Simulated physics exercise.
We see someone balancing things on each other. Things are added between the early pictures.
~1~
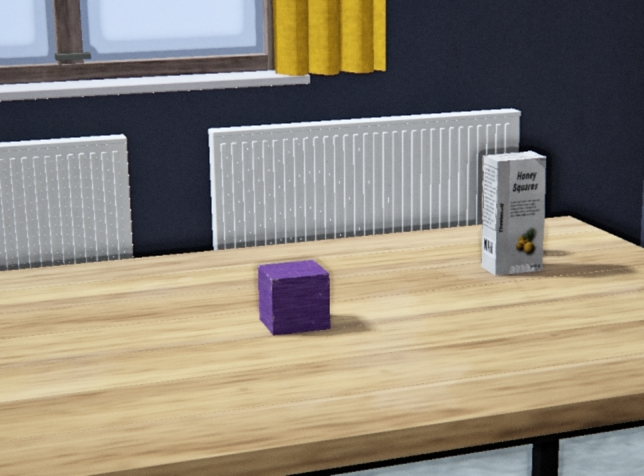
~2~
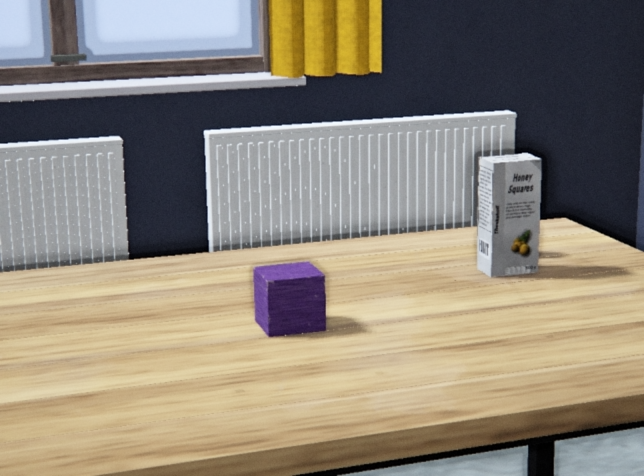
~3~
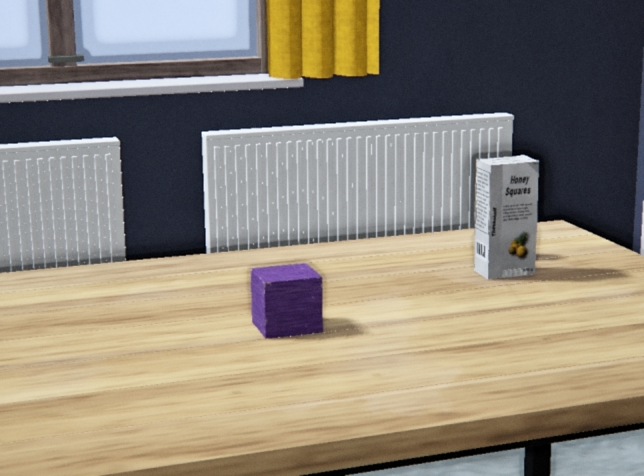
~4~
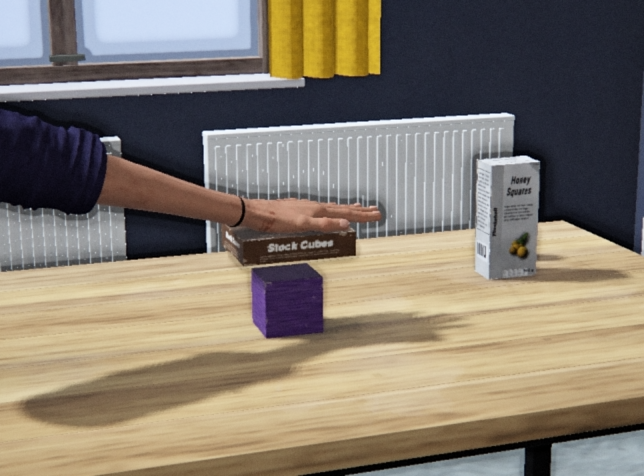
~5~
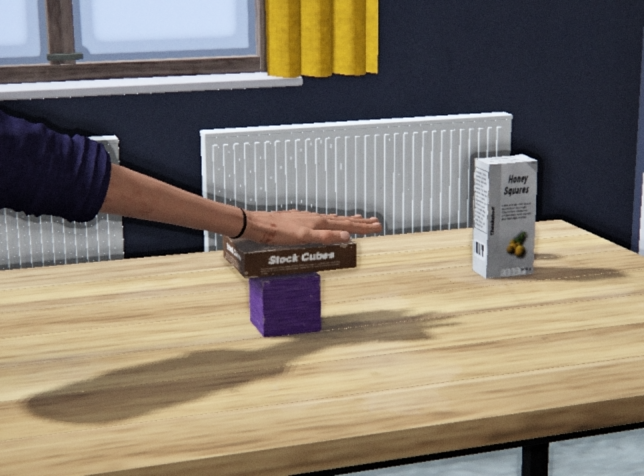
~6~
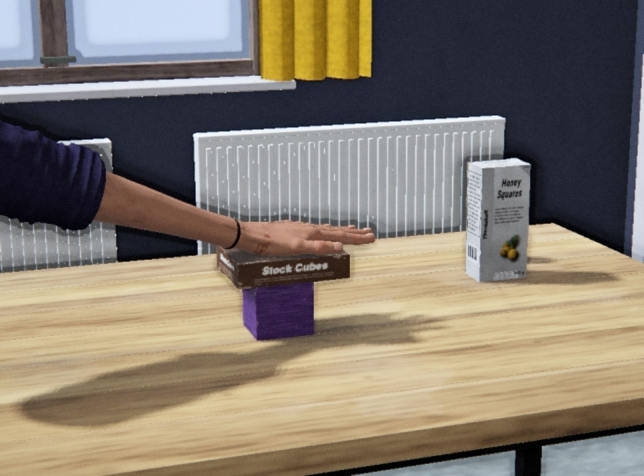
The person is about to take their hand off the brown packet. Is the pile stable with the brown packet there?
Here the pile holds.
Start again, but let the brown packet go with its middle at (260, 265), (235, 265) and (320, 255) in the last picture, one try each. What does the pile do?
In the first case it stays up; in the second case it comes apart; in the third case it comes apart.
Then, 0.40 s past the last view, nothing moves.
Then, 0.80 s past the last view, brown packet resting near (283, 261).
Finally, all 4 still in place. Final places as the last picture's camera would see them, brown packet near (283, 261). The pile keeps its balance.
